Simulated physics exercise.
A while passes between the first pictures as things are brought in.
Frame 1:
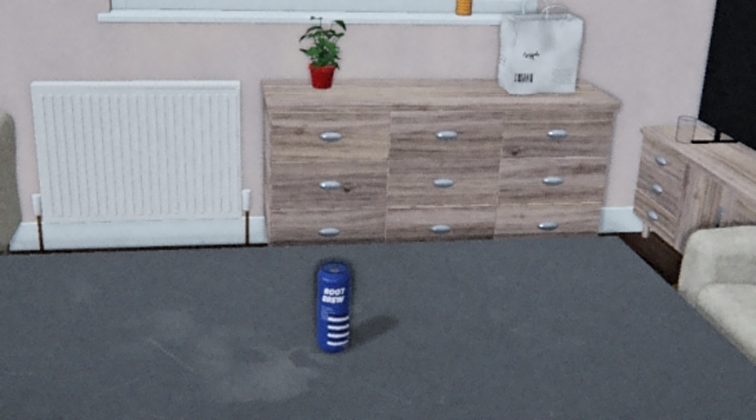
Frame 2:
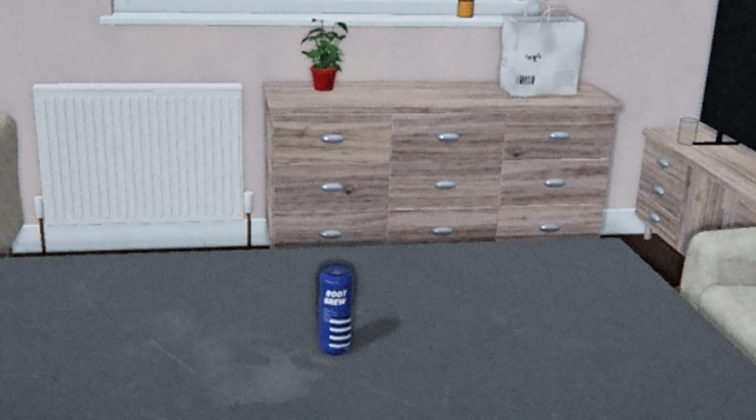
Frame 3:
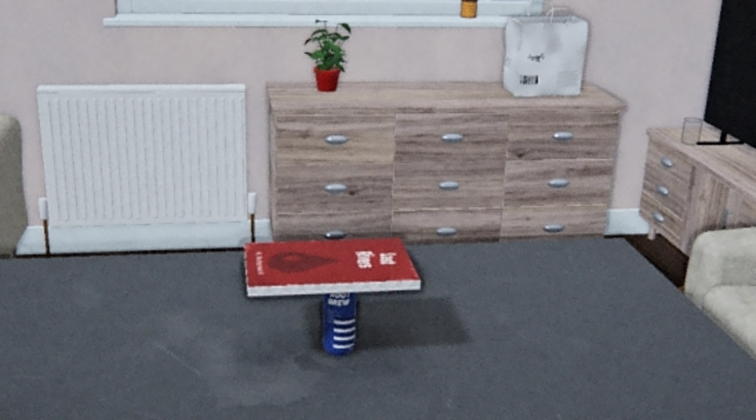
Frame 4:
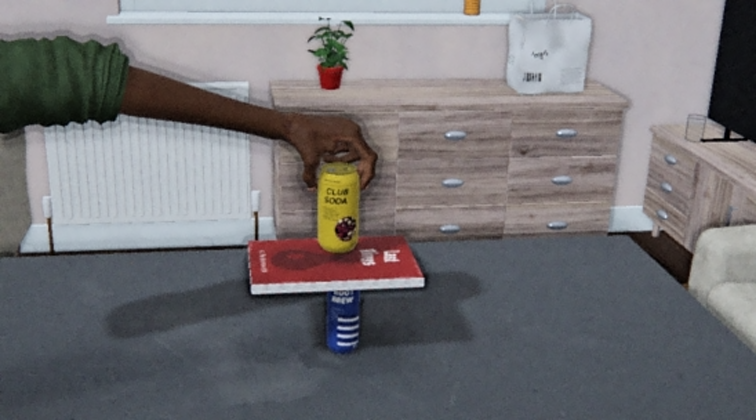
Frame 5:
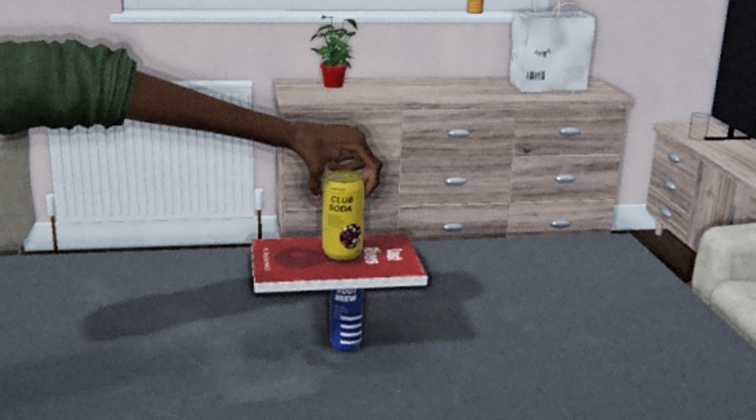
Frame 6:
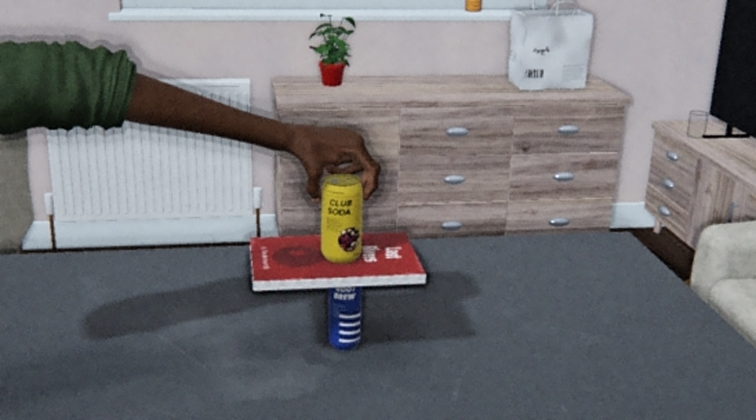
The footage shows a blue can standing alone on a dark surface, then a red book lying across its top, before a hand reaching in from the left lowers a yellow can onto the book and keeps hold of it.
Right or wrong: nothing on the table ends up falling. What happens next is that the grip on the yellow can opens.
Right.
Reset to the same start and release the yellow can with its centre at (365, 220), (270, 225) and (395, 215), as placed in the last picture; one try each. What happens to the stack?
First time it stays put, second time it falls over, third time it stays put.
Then, 0.40 s after the last picture, nothing has stirred.
Then, 1.30 s after the last picture, yellow can resting near (341, 219).
At rest, all 3 in place. Seen from the same camera at the end, yellow can near (341, 219). The stack keeps its balance.
